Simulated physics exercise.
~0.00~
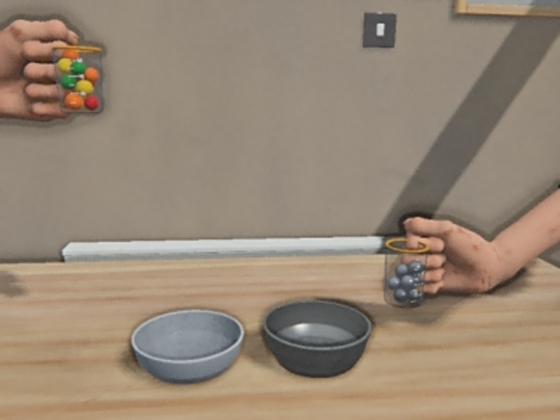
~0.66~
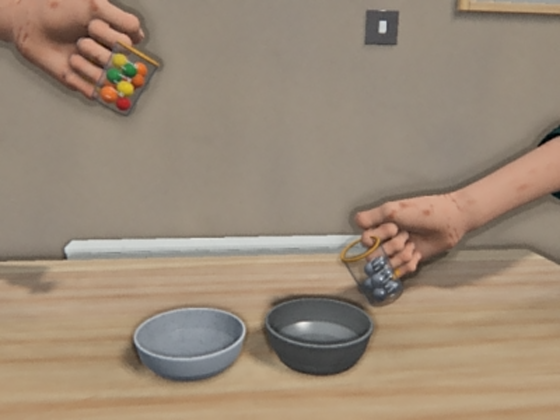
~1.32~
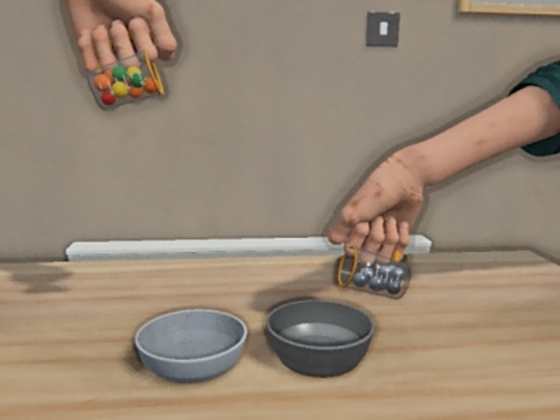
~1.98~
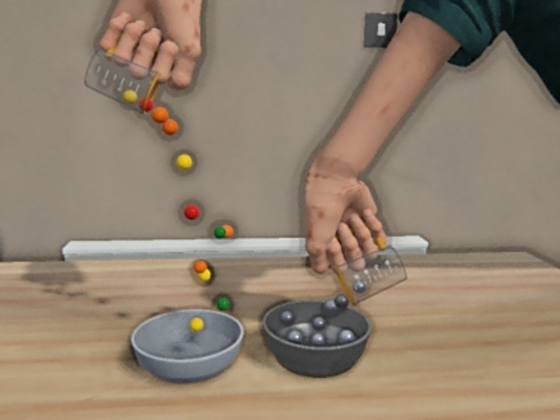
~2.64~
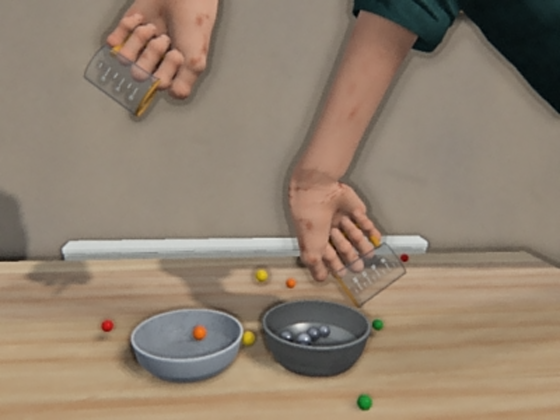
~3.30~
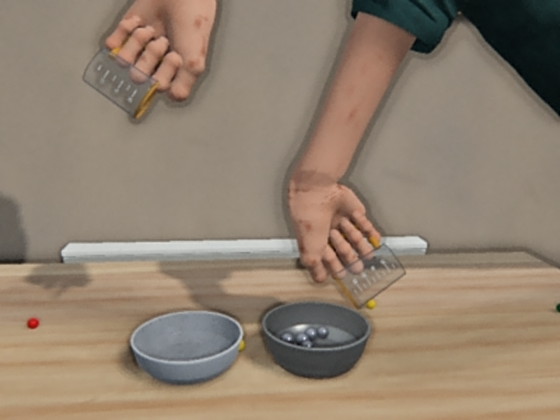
Two hands tipping clear cups over bowls, colourful balls from the higher left cup mostly scattering, grey ones staying in the right bowl.
